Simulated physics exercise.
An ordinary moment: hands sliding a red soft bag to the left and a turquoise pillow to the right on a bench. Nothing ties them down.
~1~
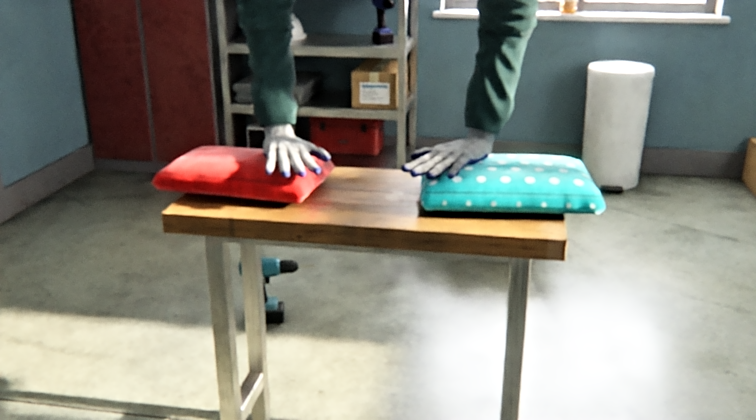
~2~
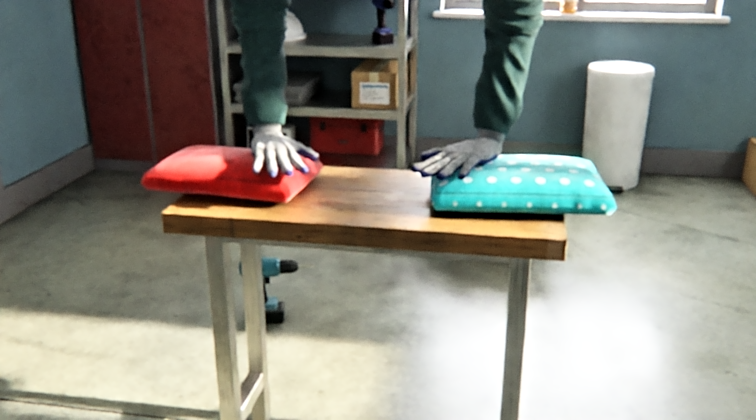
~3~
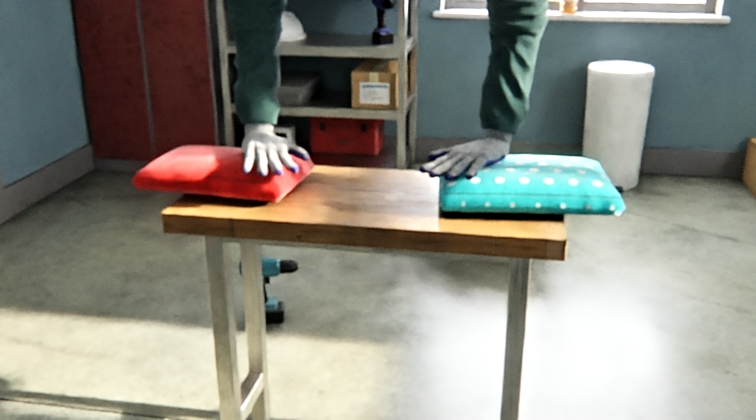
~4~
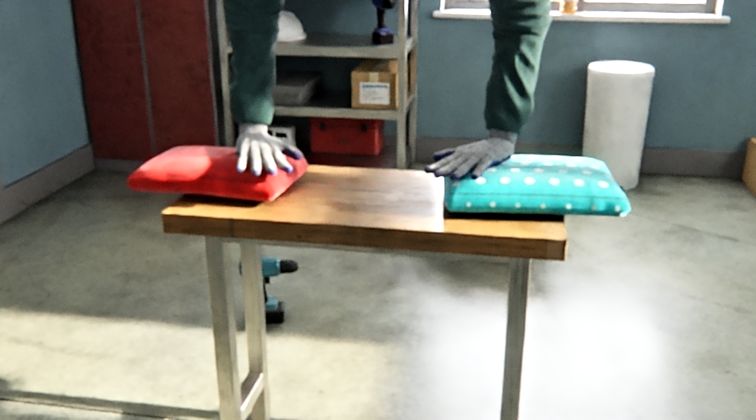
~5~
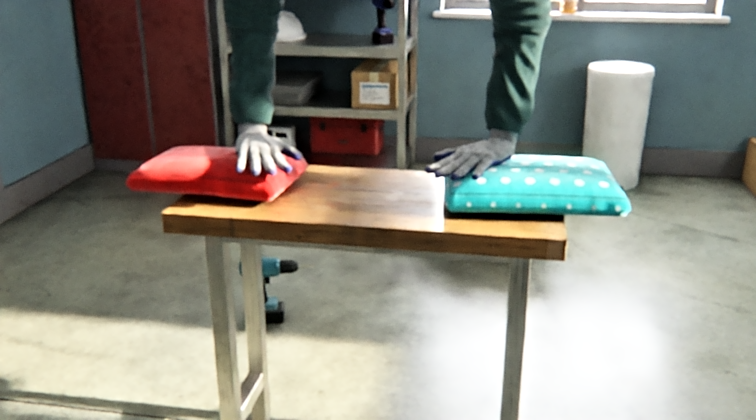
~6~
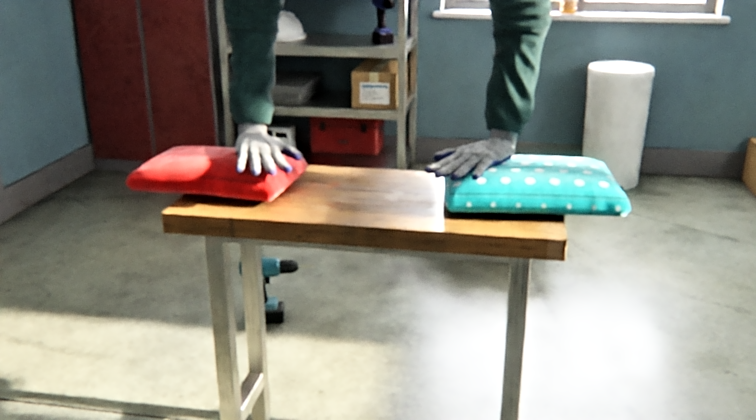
Gloved hands sliding a red soft bag left and a turquoise polka-dot pillow right on a wooden bench, then staying still.
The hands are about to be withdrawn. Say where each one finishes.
Outcome: The red soft bag stays up there; the turquoise pillow remains on top.
Then, 0.42 s on from there, soft bag as it was left; pillow as it was left.
In the end, soft bag as it was left; pillow as it was left. The red soft bag remains on top and the turquoise pillow holds its place.
